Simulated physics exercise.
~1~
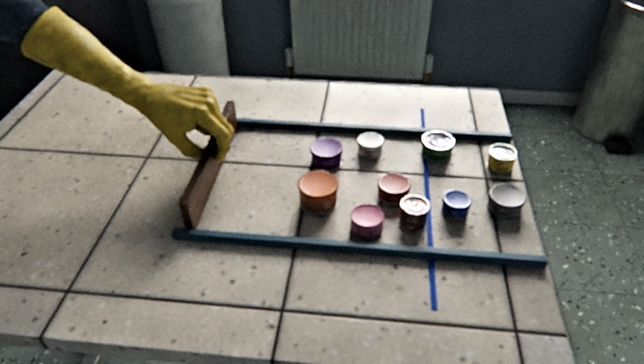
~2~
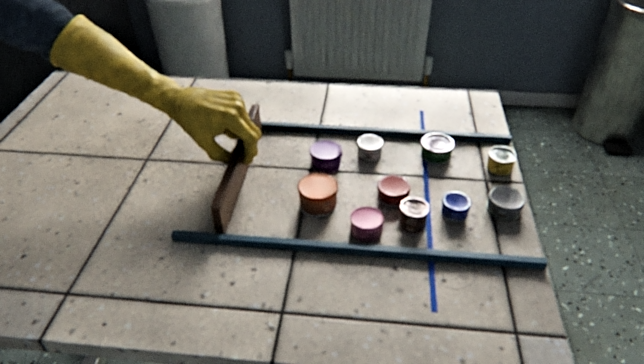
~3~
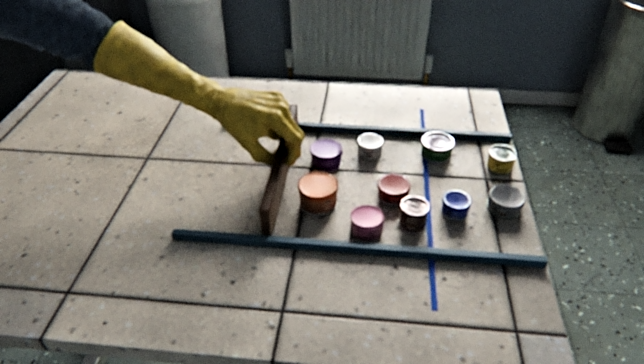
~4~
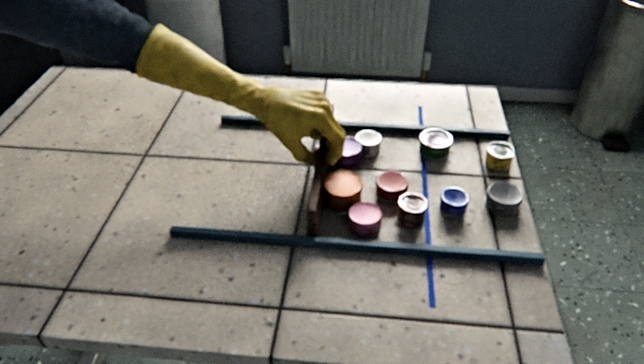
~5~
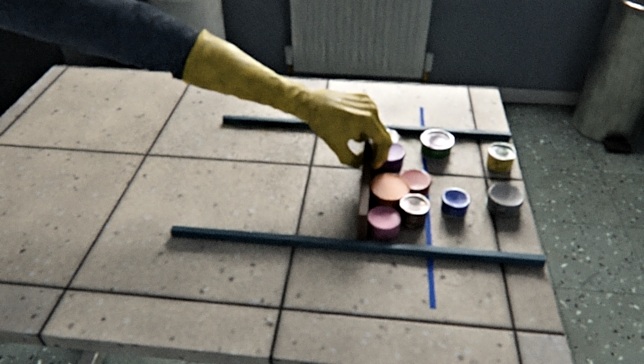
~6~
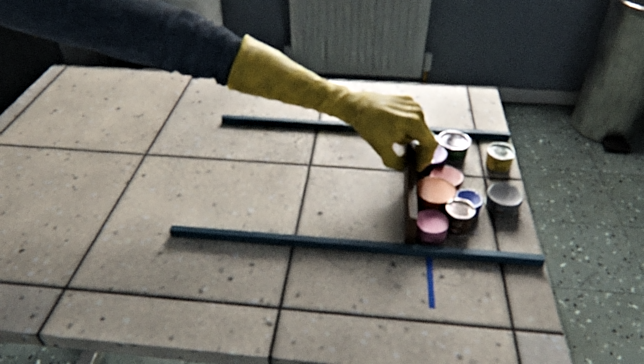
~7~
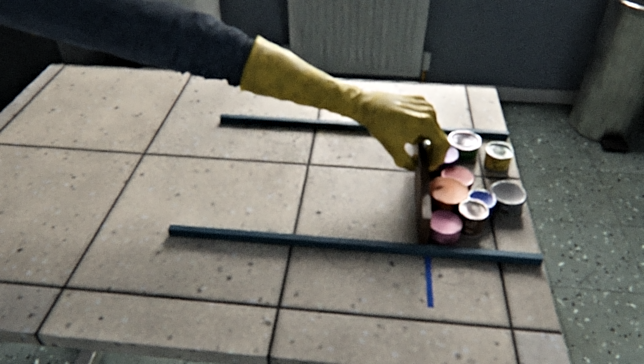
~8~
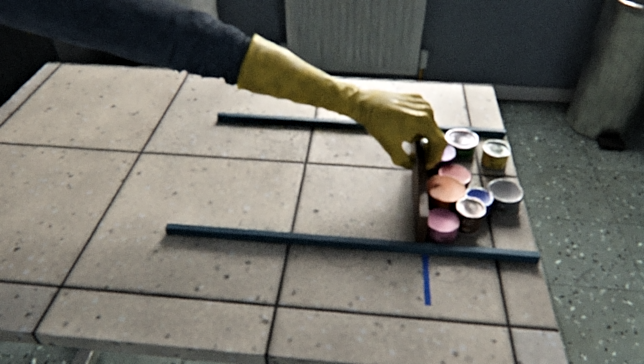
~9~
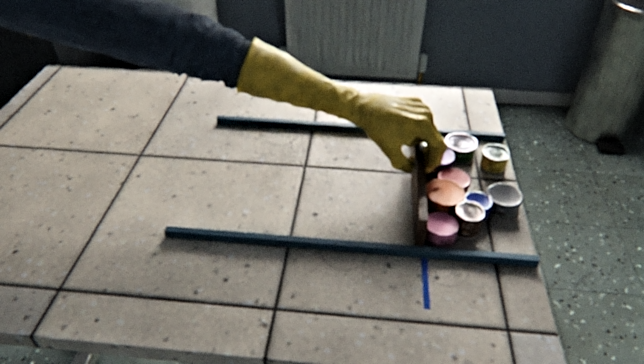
A yellow-gloved hand slid an upright brown board rightward between two dark rails on a tiled tabletop, gathering scattered little tins and tubs into a tight cluster, then stopped at the blue tape with all of them still on the table.
